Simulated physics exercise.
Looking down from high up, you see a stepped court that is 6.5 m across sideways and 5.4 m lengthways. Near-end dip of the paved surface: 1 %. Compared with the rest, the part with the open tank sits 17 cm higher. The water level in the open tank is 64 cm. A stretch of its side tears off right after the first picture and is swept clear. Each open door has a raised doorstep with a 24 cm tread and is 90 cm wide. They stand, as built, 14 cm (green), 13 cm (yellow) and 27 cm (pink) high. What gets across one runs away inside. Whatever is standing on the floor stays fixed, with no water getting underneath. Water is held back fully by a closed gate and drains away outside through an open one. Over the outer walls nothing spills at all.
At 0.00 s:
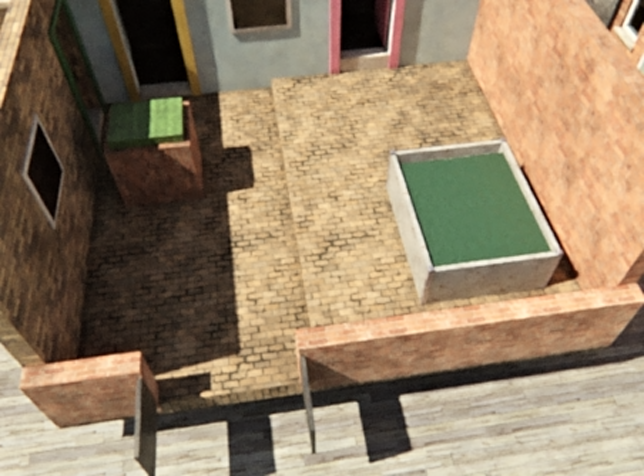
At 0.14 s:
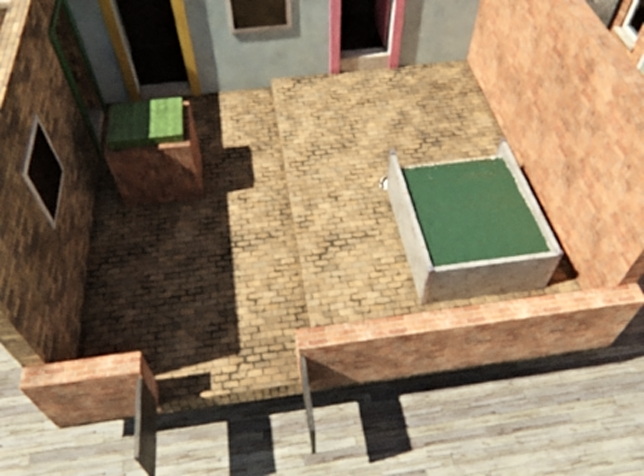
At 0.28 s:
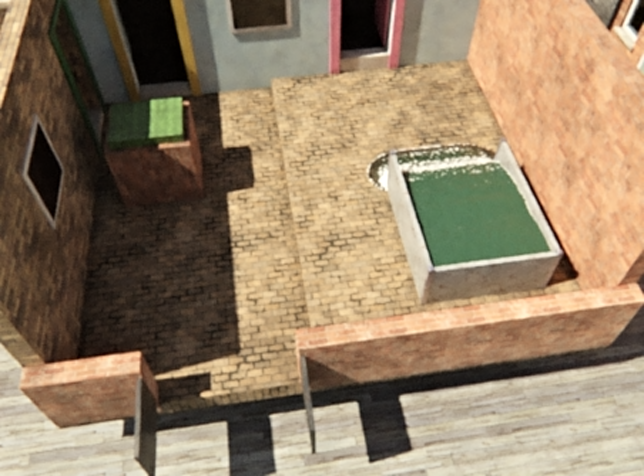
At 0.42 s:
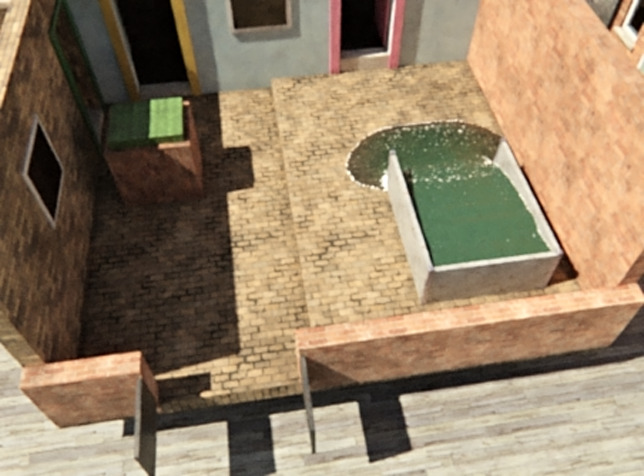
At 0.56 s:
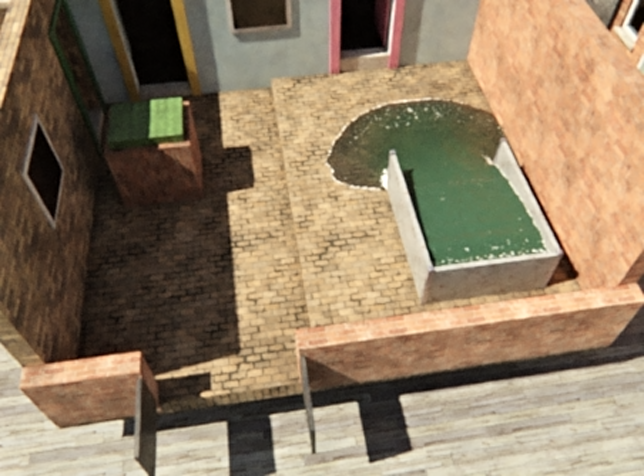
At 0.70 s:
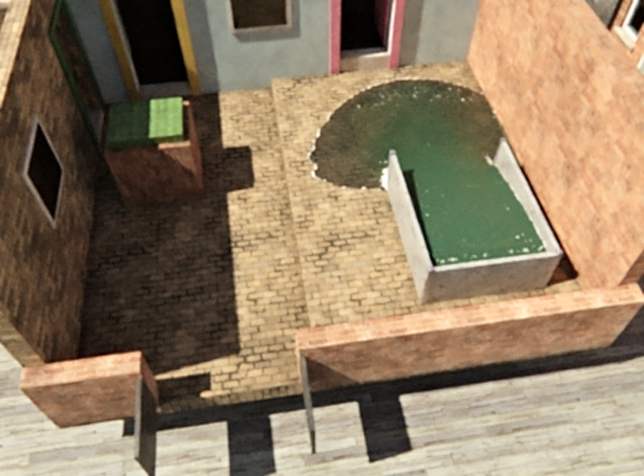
Green water poured out of an open tank on the right of a brick-paved courtyard after its far side vanished, spreading across the paving in a widening, rounded pool with a pale, foamy edge.
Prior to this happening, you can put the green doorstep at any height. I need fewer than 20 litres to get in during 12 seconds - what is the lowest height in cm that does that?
I would say 17 cm is just enough.
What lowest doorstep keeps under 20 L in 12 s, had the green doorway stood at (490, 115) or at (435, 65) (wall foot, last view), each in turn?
First place around 15 cm, second around 28 cm.
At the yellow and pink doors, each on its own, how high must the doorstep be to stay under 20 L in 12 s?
About 8.0 cm at yellow and about 23 cm at pink.
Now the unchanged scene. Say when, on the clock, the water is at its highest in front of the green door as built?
Roughly at 4.5 s.
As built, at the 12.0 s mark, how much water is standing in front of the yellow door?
Depth: Near 5.0 cm.
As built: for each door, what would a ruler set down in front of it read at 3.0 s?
Depths, in cm - green: 8, yellow: 8, pink: 21.
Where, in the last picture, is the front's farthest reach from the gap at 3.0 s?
Front tip: Approx. (105, 110) px.
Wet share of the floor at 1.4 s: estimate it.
30 %.
After 1.4 s water covers 30 % of the floor, deepest (40 cm) near (470, 65); it has not reached the green door.
After 3.0 s water covers 40 % of the floor, deepest (24 cm) near (441, 117); 8 cm at the green door, 0 litres in over its 14 cm doorstep.
After 12.0 s water covers 90 % of the floor, deepest (10 cm) near (304, 300); 8 cm at the green door, 50 litres in over its 14 cm doorstep.
At the green door as built, the water arrived by 3.0 s and peaked near 23 cm at 4.6 s.
With a doorstep of 14 cm, 50 litres would have come in within the 12 s; with 19 cm, 9 litres. So under 20 litres takes about 17 cm.
